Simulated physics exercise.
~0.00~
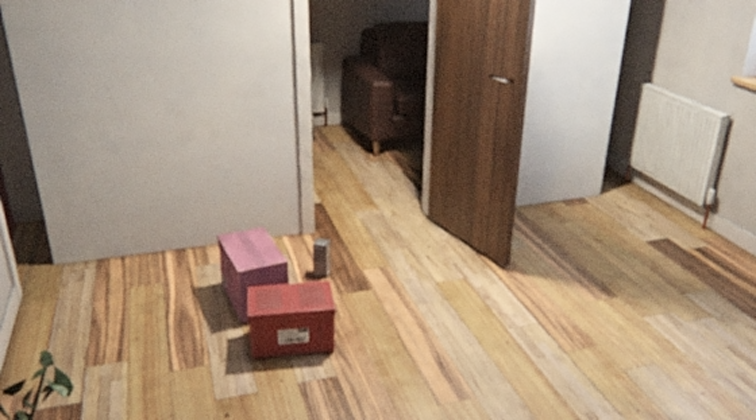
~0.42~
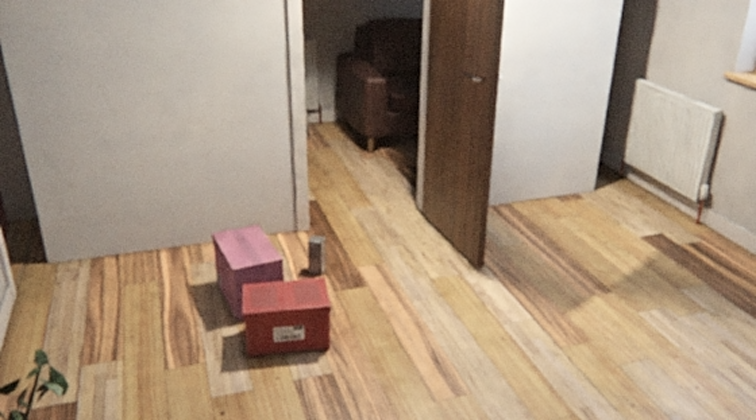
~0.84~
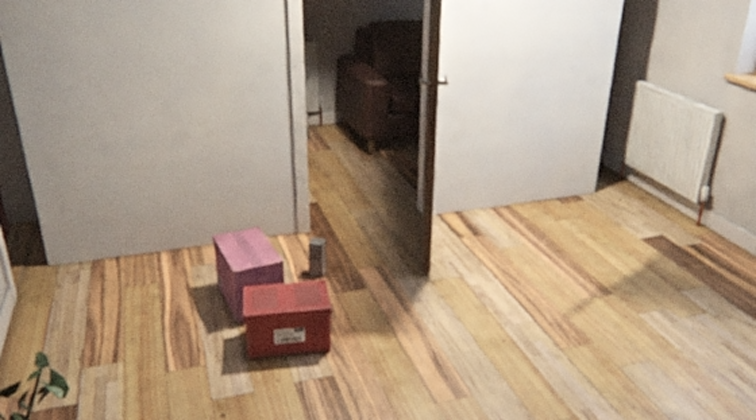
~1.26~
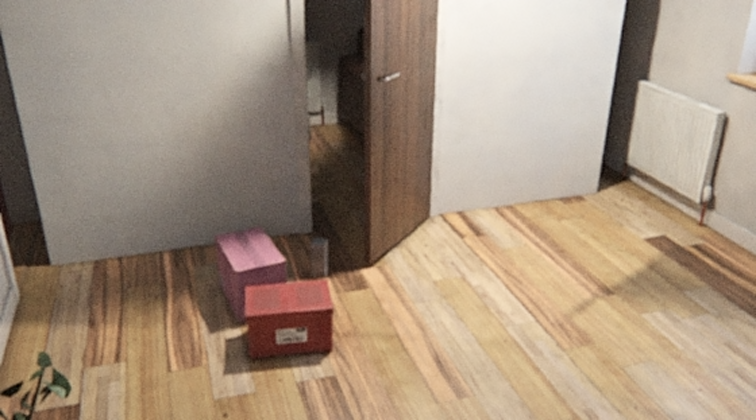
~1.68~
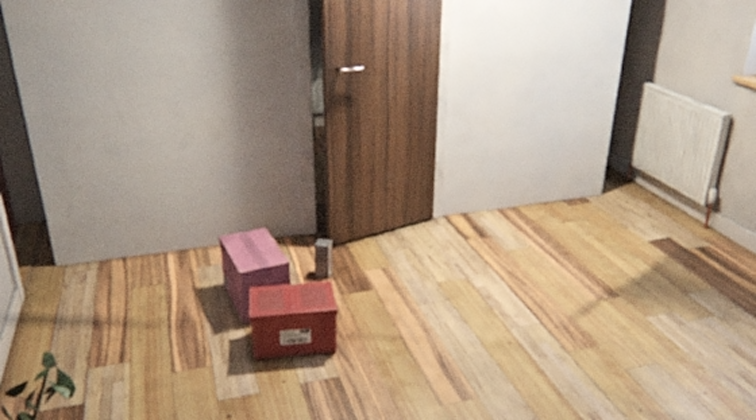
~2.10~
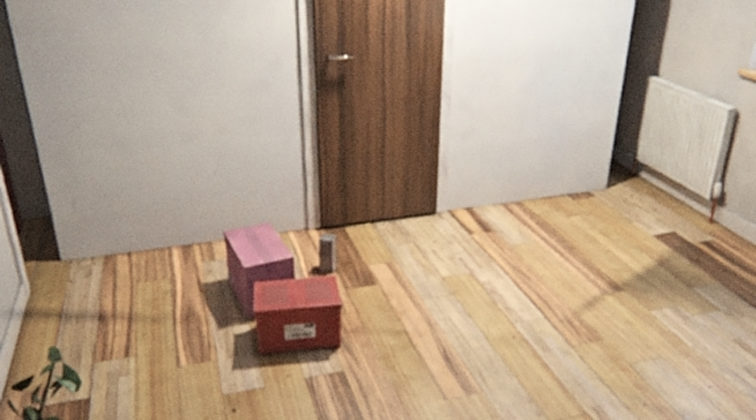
In a room with a wooden floor, a brown door stood wide open beside a pink box, a red tote and a small grey carton, then swung steadily leftward until it shut, leaving all three things where they were.
